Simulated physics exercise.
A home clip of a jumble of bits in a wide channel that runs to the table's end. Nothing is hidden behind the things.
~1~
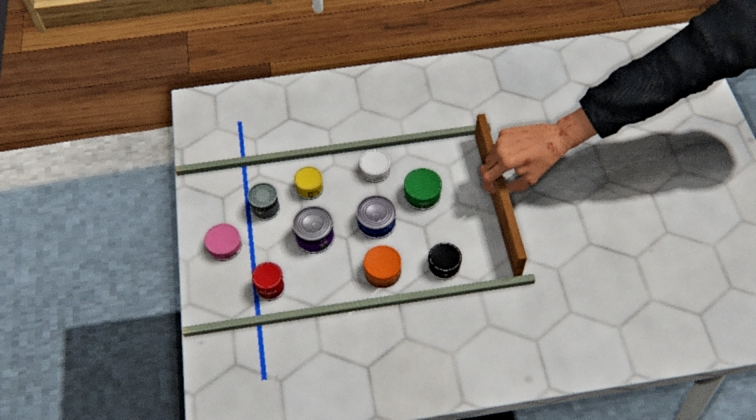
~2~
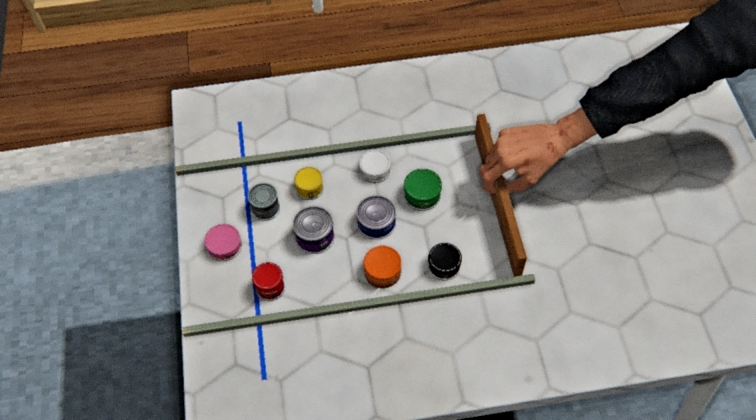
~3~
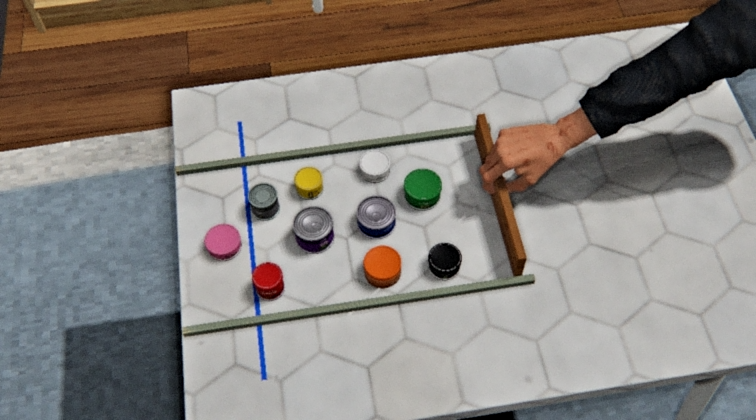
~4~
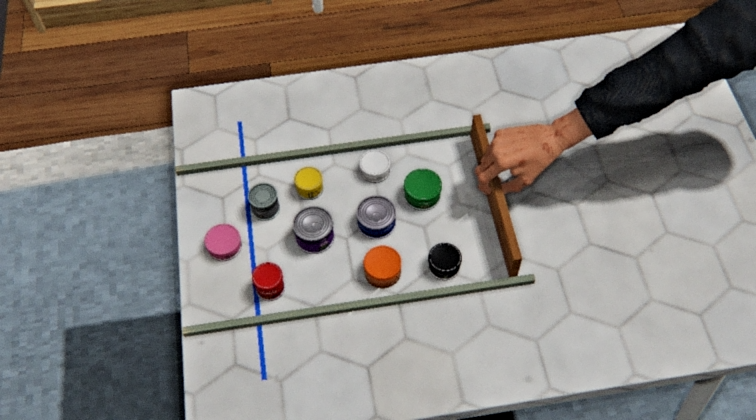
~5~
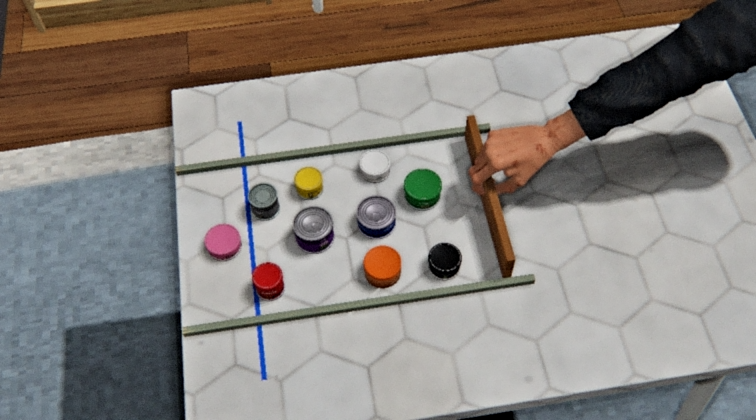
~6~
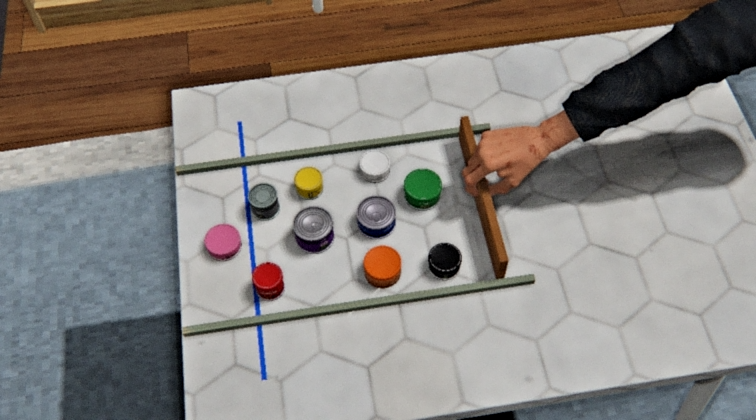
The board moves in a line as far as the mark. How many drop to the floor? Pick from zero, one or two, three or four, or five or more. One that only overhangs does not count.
Outcome: The number that fall off is one or two.
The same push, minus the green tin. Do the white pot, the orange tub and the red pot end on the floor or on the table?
The white pot survives, the orange tub holds on, the red pot tumbles off.
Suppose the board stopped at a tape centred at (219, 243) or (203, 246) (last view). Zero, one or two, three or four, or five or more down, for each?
For each place: 5 or more; five or more.
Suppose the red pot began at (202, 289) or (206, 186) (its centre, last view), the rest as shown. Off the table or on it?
In that order, it is lost; remains up.
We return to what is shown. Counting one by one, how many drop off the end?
Fallen: 2.
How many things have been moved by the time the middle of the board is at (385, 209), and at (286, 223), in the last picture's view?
5 and 10.
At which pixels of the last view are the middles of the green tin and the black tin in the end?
First (229, 214), then (238, 289).
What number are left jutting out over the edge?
Overhanging: 1.
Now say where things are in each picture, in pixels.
Pink pot (223, 242); red pot (269, 282); grey pot (264, 202); board (499, 193); tape (251, 239), in the first frame.
Red pot (269, 282); orange tub (383, 267), in the second frame.
Grey pot (264, 202); blue tin (376, 217), in the third frame.
Pink pot (223, 243); purple tin (314, 230), in the fourth frame.
Red pot (269, 282); black tin (445, 262), in the fifth frame.
Pink pot (223, 243); red pot (269, 282); grey pot (264, 202); board (482, 195); tape (251, 239), in the sixth frame.
A little later, none off yet; pink pot at rest near (223, 243); red pot at rest near (269, 282); grey pot at rest near (264, 202).
When it is over, the number that fall off is one or two; down, red pot and pink pot.
